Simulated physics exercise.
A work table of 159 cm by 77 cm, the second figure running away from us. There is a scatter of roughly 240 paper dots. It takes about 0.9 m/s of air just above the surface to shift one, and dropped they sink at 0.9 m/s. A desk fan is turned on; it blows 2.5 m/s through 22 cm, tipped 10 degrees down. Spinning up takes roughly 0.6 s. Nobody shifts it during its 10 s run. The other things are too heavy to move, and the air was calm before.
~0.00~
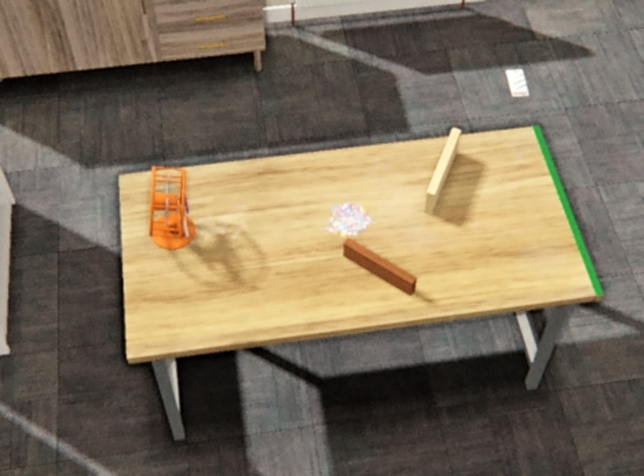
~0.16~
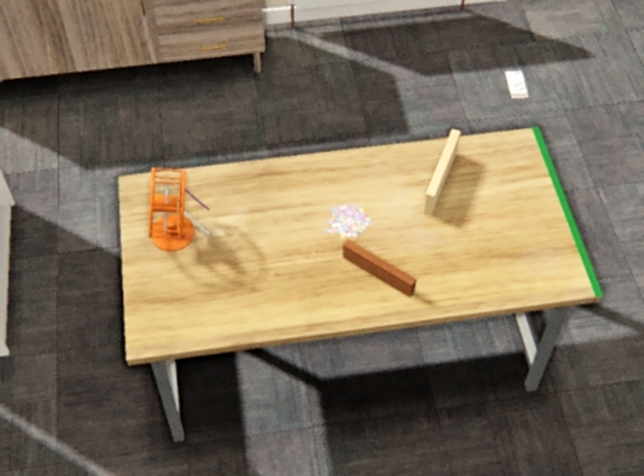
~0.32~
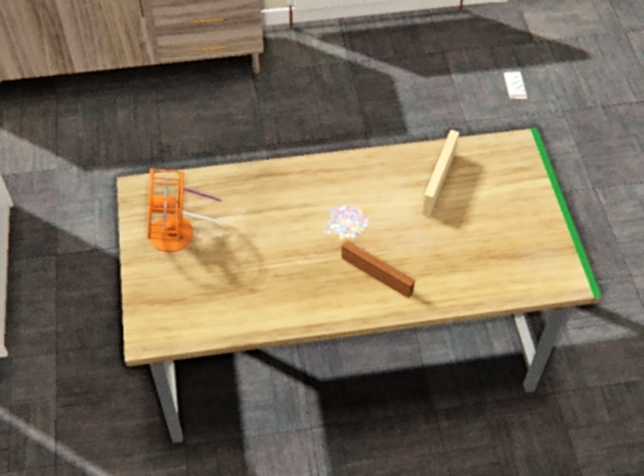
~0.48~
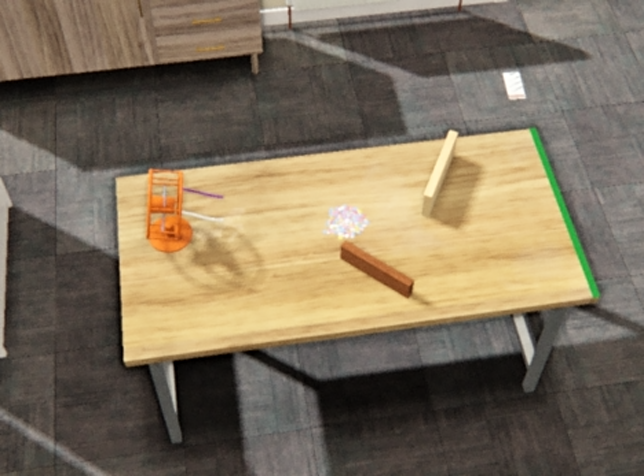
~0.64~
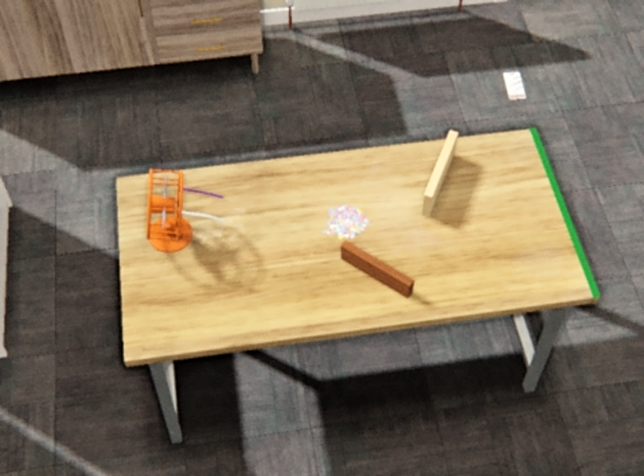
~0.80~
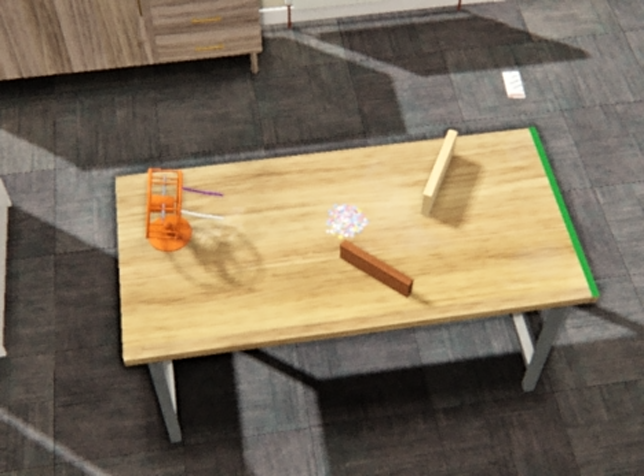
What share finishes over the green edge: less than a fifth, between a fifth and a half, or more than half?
By then from a fifth to a half are over the green edge.
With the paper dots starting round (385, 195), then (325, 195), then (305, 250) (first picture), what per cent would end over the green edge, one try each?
In turn about 2 %, 0 %, 5 %.
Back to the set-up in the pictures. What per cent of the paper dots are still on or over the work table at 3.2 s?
About 25 %.
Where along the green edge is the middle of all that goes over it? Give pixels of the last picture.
Near (582, 251).
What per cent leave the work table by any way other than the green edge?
Some 50 per cent.
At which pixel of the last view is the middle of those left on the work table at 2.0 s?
At about (428, 202).
After 2.0 s, 33 % are over the green edge; the middle of those still in play is near (428, 202); 45 % have settled or left.
After 3.2 s, 36 % are over the green edge; the middle of those still in play is near (496, 211); 75 % have settled or left.
After 5.5 s, 37 % are over the green edge; the middle of those still in play is near (516, 206); 82 % have settled or left.
After 10.0 s, at the end, 38 % are over the green edge.
